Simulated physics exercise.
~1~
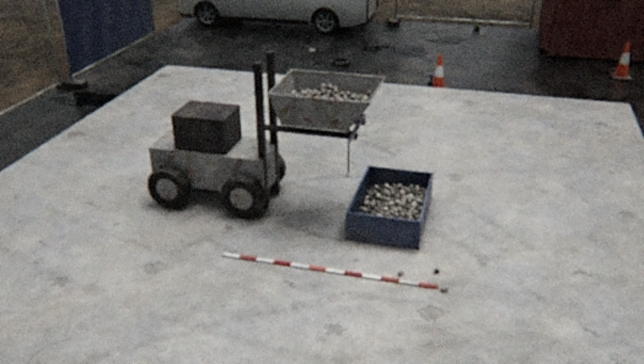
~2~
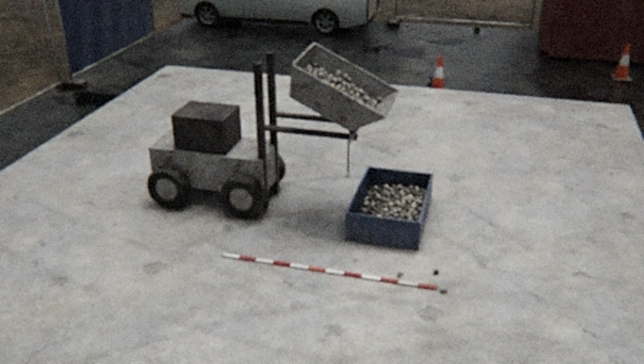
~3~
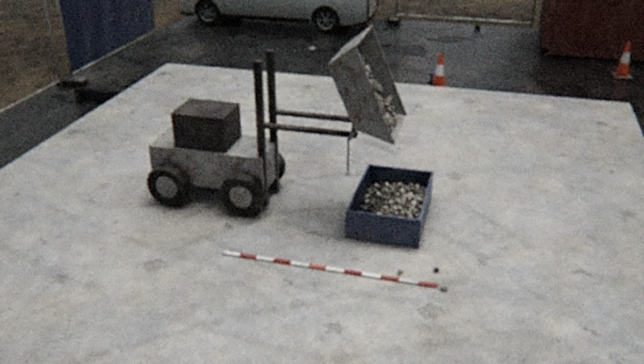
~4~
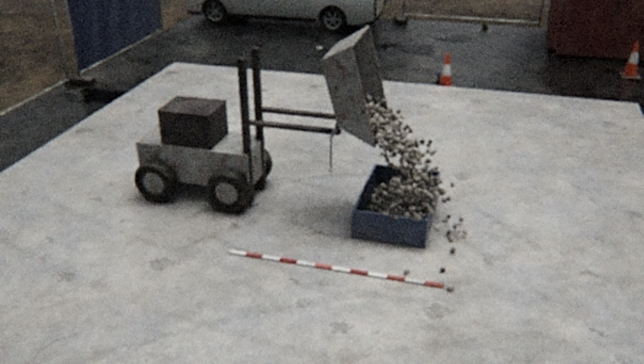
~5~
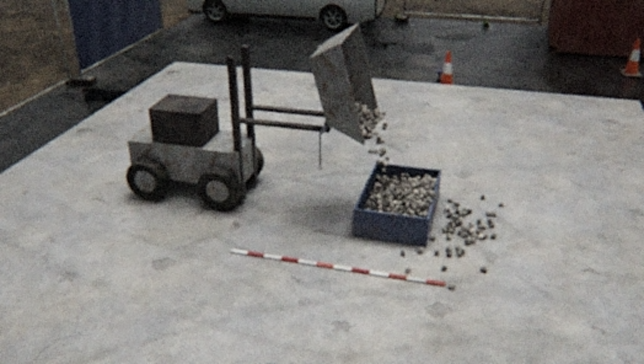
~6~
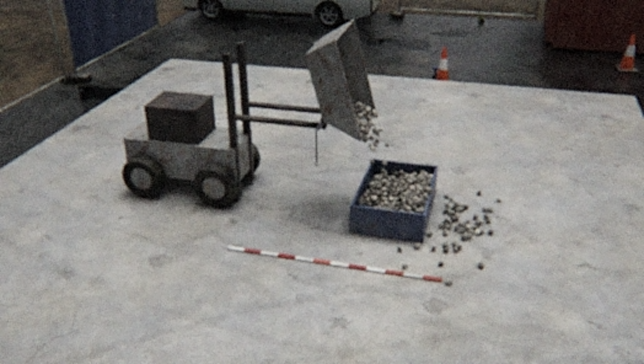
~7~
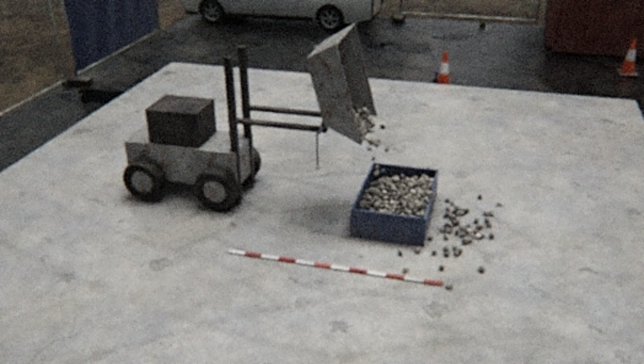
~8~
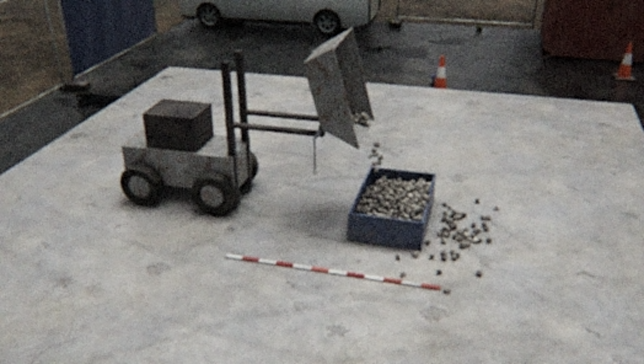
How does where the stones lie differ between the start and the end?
At the start the stones are split between the raised skip and the blue bin. By the end most are heaped in the bin, with some scattered on the ground to its right and a few still at the skip.
A raised skip tips right, pouring stones into a blue bin and scattering some beside it.
